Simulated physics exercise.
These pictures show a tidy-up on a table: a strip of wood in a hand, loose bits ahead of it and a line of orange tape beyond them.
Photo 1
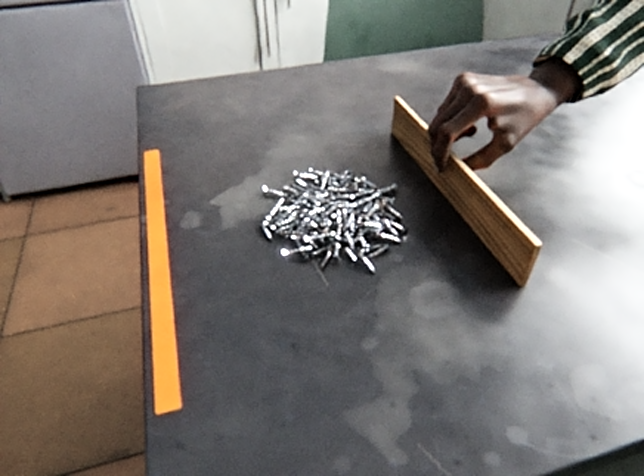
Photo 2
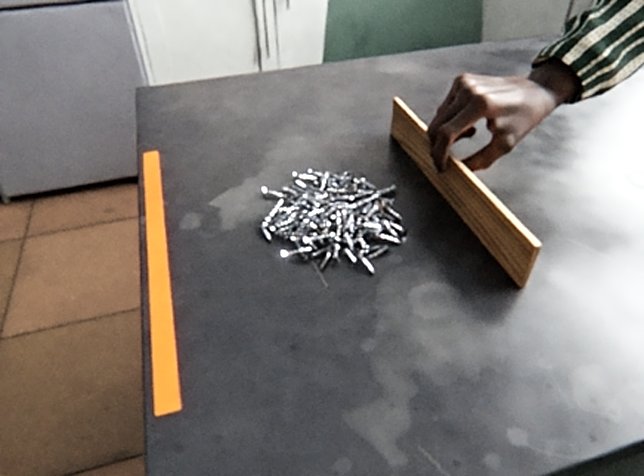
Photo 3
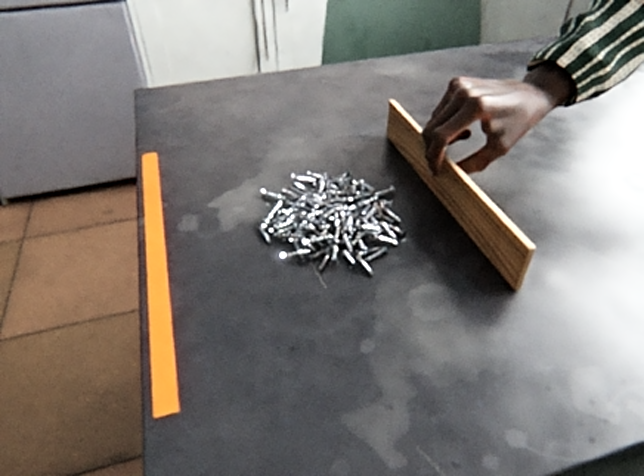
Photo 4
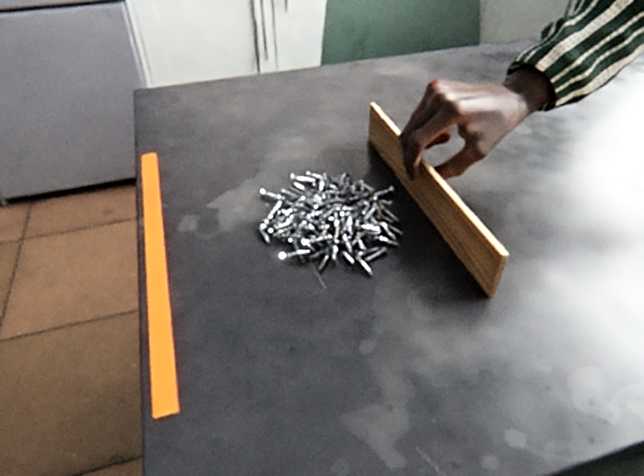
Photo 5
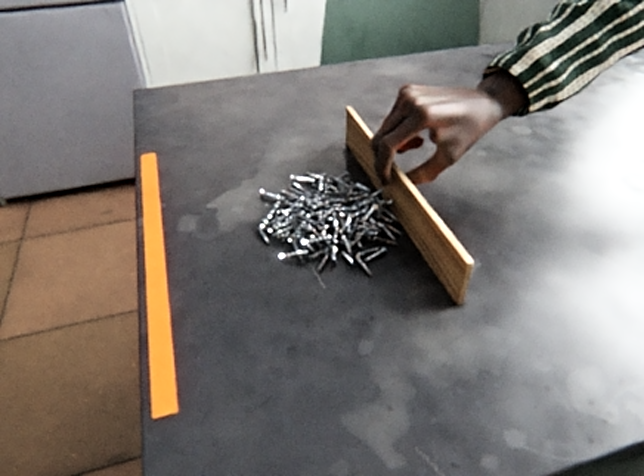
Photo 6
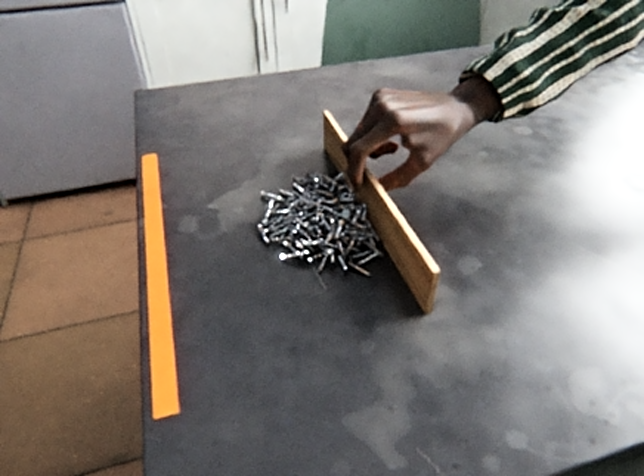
A hand in a dark green and cream striped sleeve holds a strip of wood upright on a dark grey table, seen from above at an angle, with brown floor tiles at left. Silvery screws lie heaped mid-table, left of the wood, and orange tape lines the left edge. The strip rests at first, then slides left into the heap, pushing the nearer screws together.
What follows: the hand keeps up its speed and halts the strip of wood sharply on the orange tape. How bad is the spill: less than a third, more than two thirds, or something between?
It shoves beyond two thirds off the end.
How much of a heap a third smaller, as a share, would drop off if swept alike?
100 per cent or so.
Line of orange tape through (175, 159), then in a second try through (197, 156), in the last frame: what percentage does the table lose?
First close to 60 percent, then close to 30 percent.
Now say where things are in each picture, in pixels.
The first picture shows strip of wood at (518, 250), at rest; orange tape at (152, 159), right by the edge; edge at (139, 255); the heap at (340, 212), steel screws.
The second picture shows strip of wood at (518, 251), at rest.
The third picture shows strip of wood at (512, 254); the heap at (338, 214).
The fourth picture shows strip of wood at (487, 260).
The fifth picture shows strip of wood at (454, 268); the heap at (337, 215), a stray few pushed along.
The sixth picture shows strip of wood at (422, 276); orange tape at (150, 163); edge at (137, 259); the heap at (325, 217), about two thirds pushed along.
Soon after the last picture, strip of wood still moving, near (253, 194); heap all on the table, its front near (177, 265).
A little later, strip of wood stopped at the orange tape; heap nearly all over the edge.
Later still, strip of wood stopped at the orange tape; heap all over the edge.
At rest, strip of wood stopped at the orange tape; heap all over the edge.
